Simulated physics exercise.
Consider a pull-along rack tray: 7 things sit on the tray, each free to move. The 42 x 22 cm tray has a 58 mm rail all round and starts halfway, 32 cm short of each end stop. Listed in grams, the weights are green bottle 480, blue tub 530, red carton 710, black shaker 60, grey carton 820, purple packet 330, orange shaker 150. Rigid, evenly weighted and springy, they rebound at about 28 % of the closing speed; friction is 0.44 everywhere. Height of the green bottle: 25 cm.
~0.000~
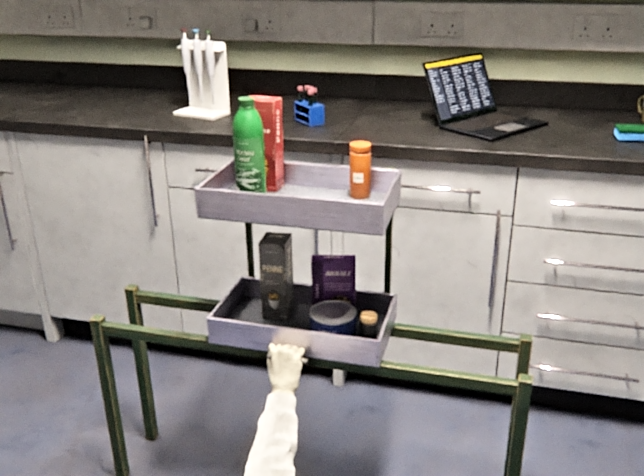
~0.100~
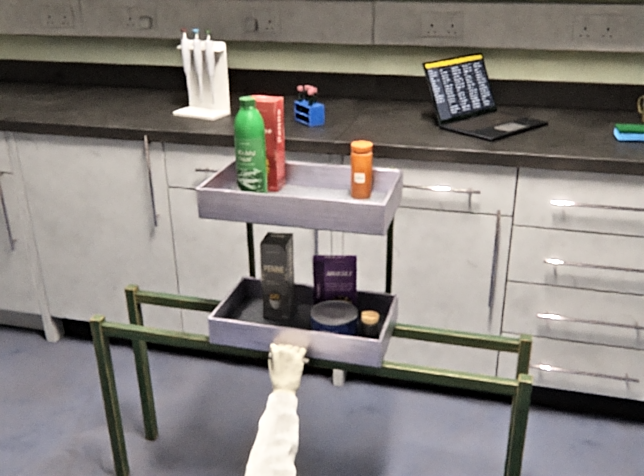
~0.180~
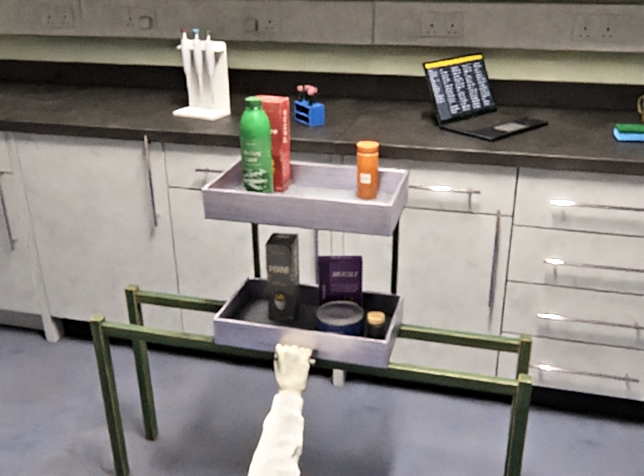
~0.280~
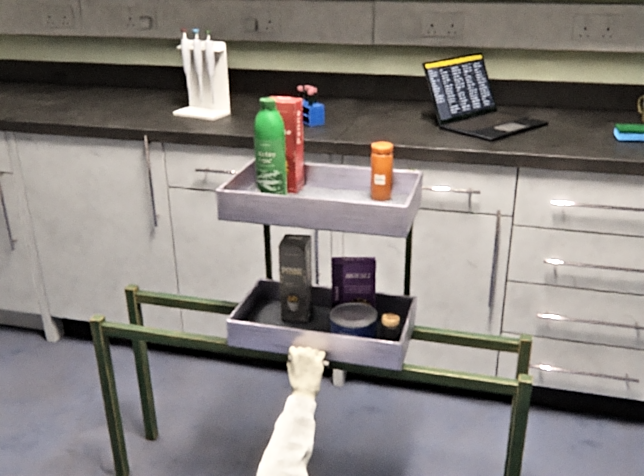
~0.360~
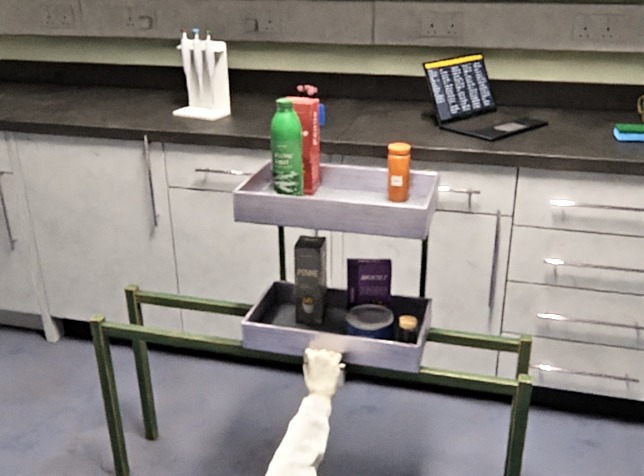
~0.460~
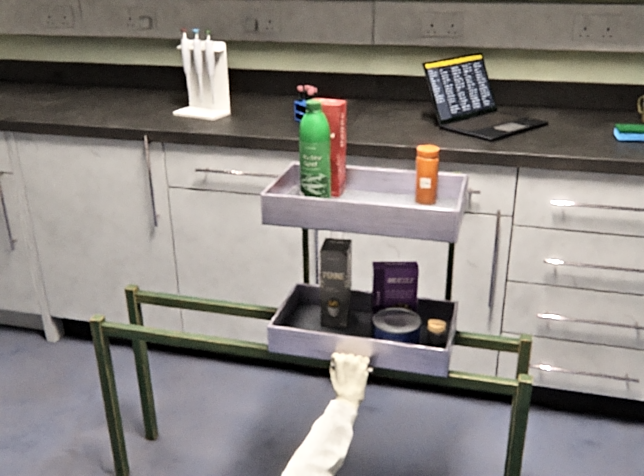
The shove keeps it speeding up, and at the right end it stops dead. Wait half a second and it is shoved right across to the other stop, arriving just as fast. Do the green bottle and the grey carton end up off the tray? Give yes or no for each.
Green bottle - no, grey carton - no.
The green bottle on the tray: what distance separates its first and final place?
Net shift near 12 cm.
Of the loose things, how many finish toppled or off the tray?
The tally is 5.
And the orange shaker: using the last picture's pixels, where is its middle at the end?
Around (224, 180).
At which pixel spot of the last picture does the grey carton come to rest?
Around (147, 269).
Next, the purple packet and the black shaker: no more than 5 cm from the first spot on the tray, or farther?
As for the purple packet, it remains where it was, and the black shaker winds up somewhere else.
Around 0.76 s, tray has slid 32 cm right; green bottle at 21° to upright near (428, 162); grey carton at 18° to upright near (435, 292); red carton at 10° to upright.
Around 1.06 s, tray has slid 32 cm right; green bottle on its side near (470, 205); grey carton at 20° to upright near (445, 292); red carton at 60° to upright.
Around 2.46 s, tray has slid 32 cm left; green bottle on its side near (172, 180); grey carton at 8° to upright near (178, 262); red carton at 71° to upright.
Around 2.56 s, tray has slid 32 cm left; green bottle on its side near (159, 179); grey carton at 39° to upright near (157, 261); red carton on its side.
Finally (4.1 s), on their side or leaning hard on the tray, green bottle, red carton, black shaker, grey carton and orange shaker; not toppled but over 5 cm from the start, blue tub; the last one still in place (within 5 cm). In the last view, green bottle near (158, 179), grey carton near (147, 269).
